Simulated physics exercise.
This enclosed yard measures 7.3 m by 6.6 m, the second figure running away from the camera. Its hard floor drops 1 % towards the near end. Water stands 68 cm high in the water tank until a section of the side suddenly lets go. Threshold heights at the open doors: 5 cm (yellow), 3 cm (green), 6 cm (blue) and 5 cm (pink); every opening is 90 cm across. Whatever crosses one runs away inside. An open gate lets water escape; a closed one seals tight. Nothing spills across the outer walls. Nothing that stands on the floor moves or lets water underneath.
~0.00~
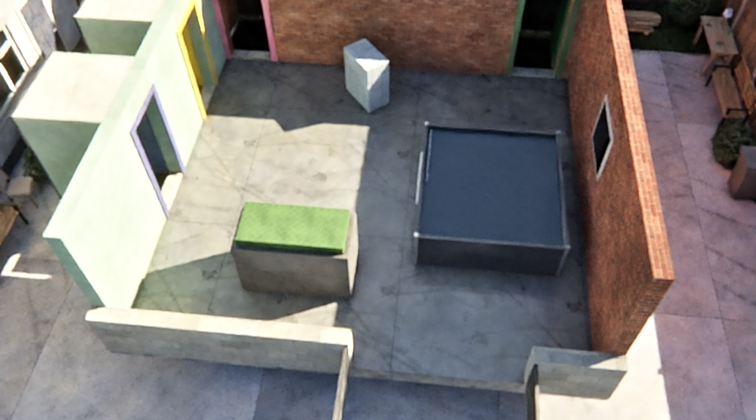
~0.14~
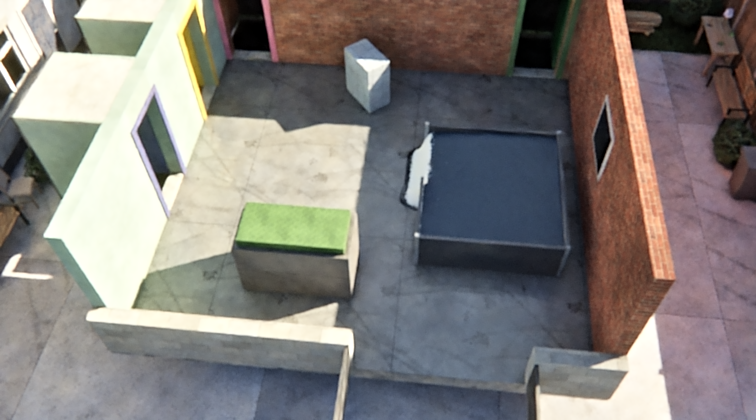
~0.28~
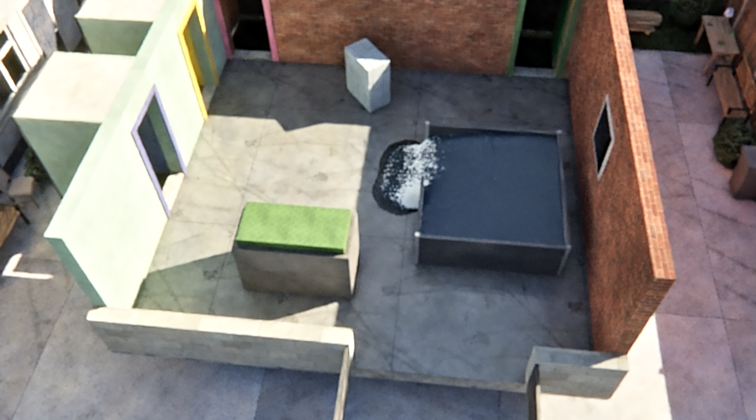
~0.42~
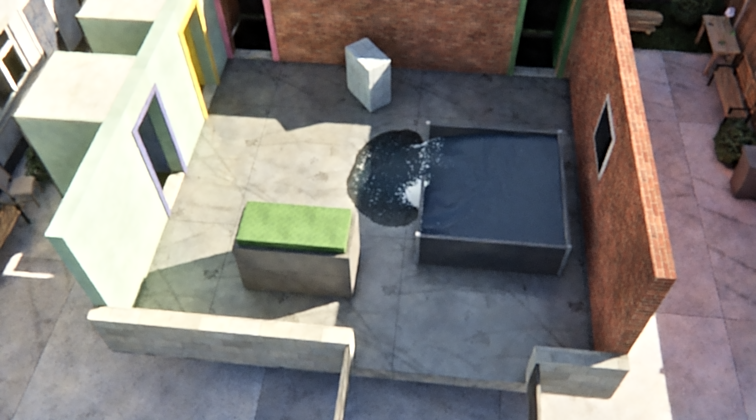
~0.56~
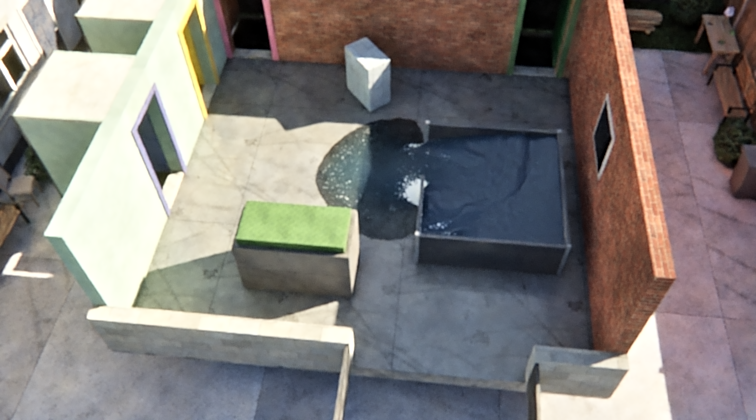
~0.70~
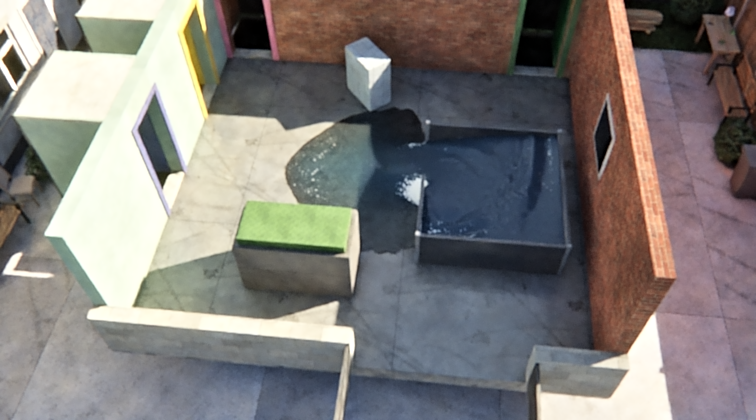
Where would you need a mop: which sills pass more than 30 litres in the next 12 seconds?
The water let in: At the yellow door it passes the limit; at the green door it keeps below the limit; at the blue door it passes the limit; at the pink door it goes over the limit.
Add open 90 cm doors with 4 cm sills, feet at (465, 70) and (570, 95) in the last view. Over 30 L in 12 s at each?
In that order: Not over, under.
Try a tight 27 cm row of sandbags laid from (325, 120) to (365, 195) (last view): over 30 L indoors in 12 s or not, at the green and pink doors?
Against that limit: Green above, pink above.
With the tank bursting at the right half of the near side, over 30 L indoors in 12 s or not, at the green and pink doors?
Against that limit: Green above, pink below.
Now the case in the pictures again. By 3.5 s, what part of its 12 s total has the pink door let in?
Some 25 per cent by then.
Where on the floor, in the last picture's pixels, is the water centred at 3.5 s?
Around (378, 184).
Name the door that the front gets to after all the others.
It is the green one.
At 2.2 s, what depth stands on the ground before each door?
In cm: Yellow 17, green 0, blue 17, pink 5.
After 1.4 s water covers 35 % of the floor and is deepest (40 cm) near (417, 169); yellow door not reached, green door not reached, blue door 4 cm at the sill, 0 L in, pink door not reached.
After 2.2 s water covers 45 % of the floor and is deepest (33 cm) near (417, 169); yellow door 17 cm at the sill, 19 L in, green door not reached, blue door 17 cm at the sill, 41 L in, pink door 5 cm at the sill, 0 L in.
After 3.5 s water covers 55 % of the floor and is deepest (26 cm) near (232, 95); yellow door 19 cm at the sill, 130 L in, green door not reached, blue door 20 cm at the sill, 162 L in, pink door 19 cm at the sill, 66 L in.
After 7.0 s water covers 75 % of the floor and is deepest (16 cm) near (127, 329); yellow door 13 cm at the sill, 304 L in, green door not reached, blue door 13 cm at the sill, 304 L in, pink door 12 cm at the sill, 215 L in.
After 12.0 s water covers 100 % of the floor and is deepest (14 cm) near (127, 329); yellow door 7 cm at the sill, 364 L in, green door 2 cm at the sill, 0 L in, blue door 8 cm at the sill, 347 L in, pink door 6 cm at the sill, 261 L in.
